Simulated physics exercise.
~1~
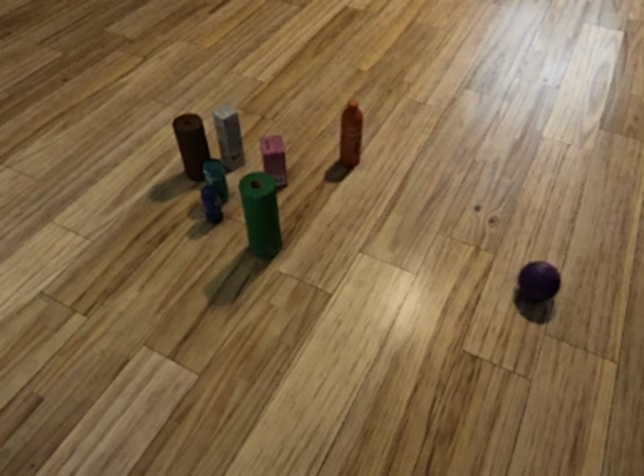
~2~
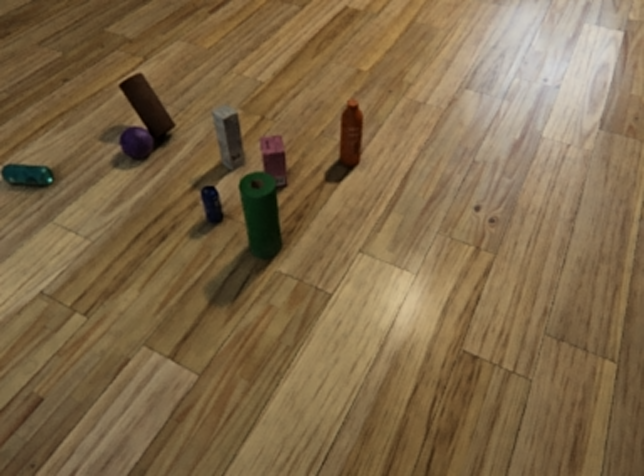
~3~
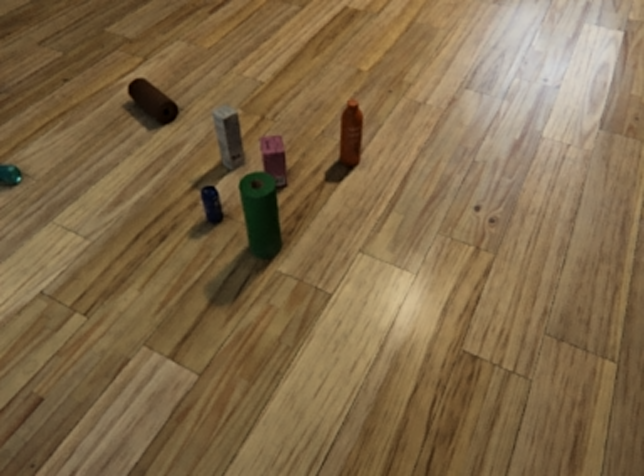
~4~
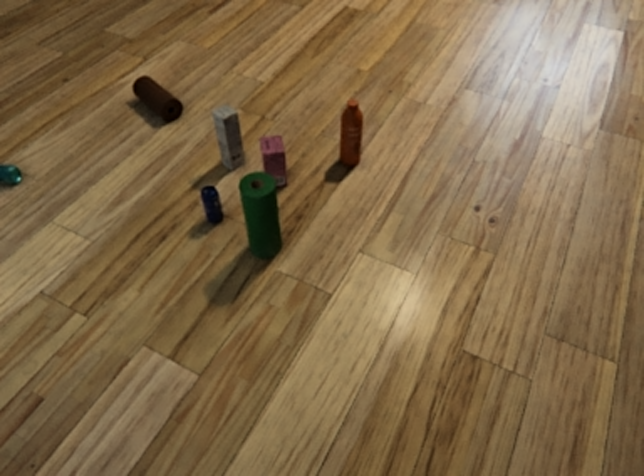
A wooden plank floor is seen from above at an angle, with light glinting off the upper right. A purple ball is at the right, while an orange bottle, a pink carton, a white carton, a brown roll, a turquoise can, a blue can and a green roll stand toward the left and centre. The ball travels left into the group, and the turquoise can ends up on its side at the far left as the brown roll leans over. The ball then disappears from sight and the brown roll drops onto its side. Finally, the can and brown roll lie still, while the other five objects remain upright.
